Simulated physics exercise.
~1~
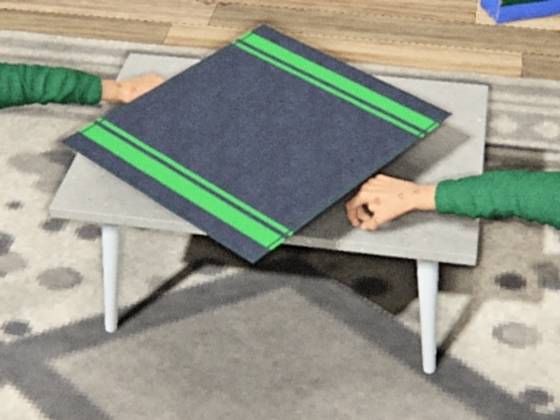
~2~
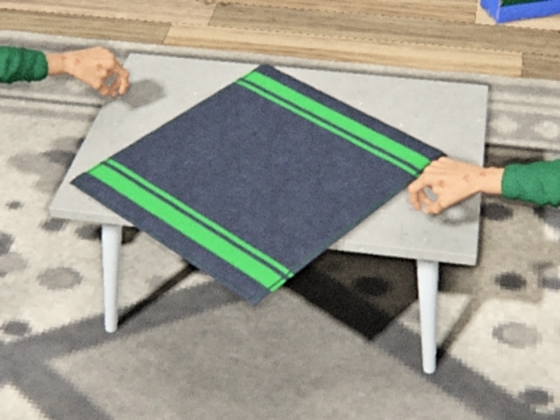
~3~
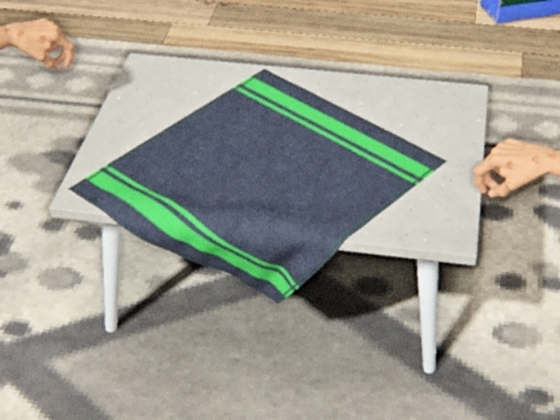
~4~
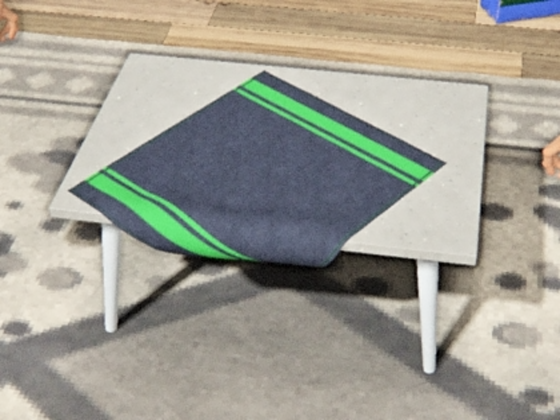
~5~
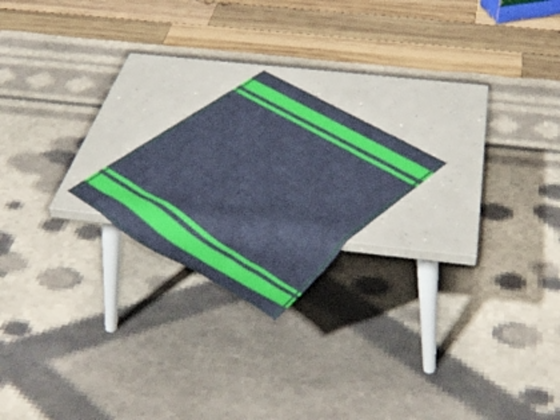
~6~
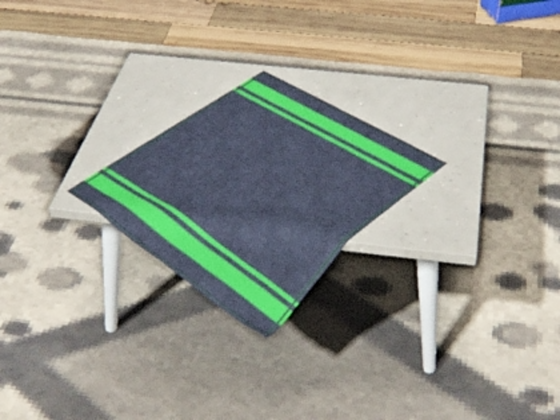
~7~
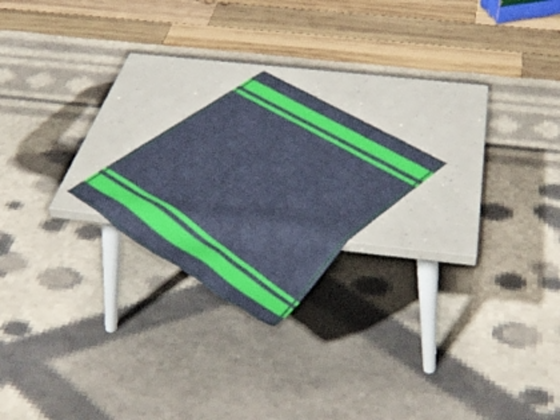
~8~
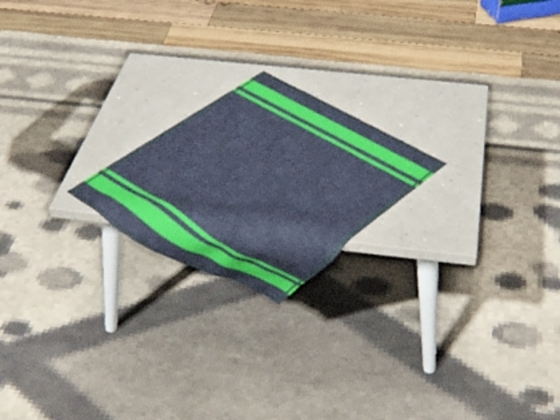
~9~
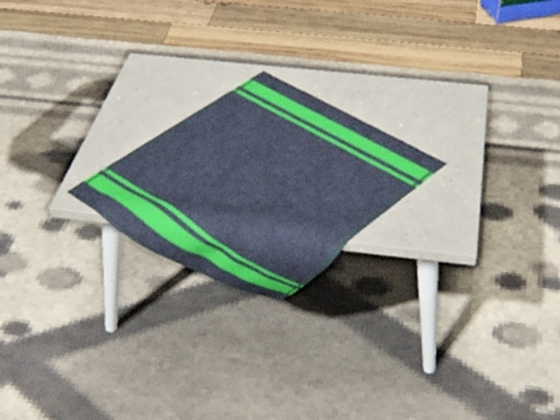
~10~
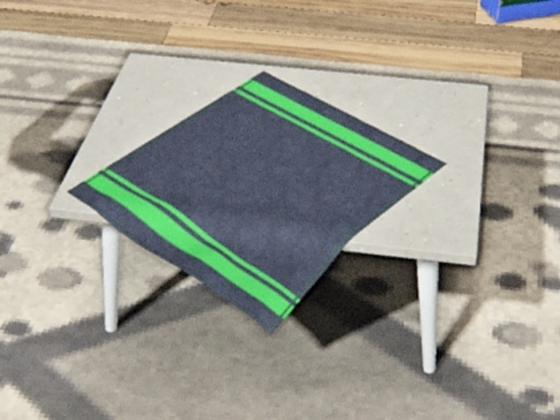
Dark blue cloth with green stripes dropping from two hands onto a pale table, its overhanging front corner swaying, and staying there.
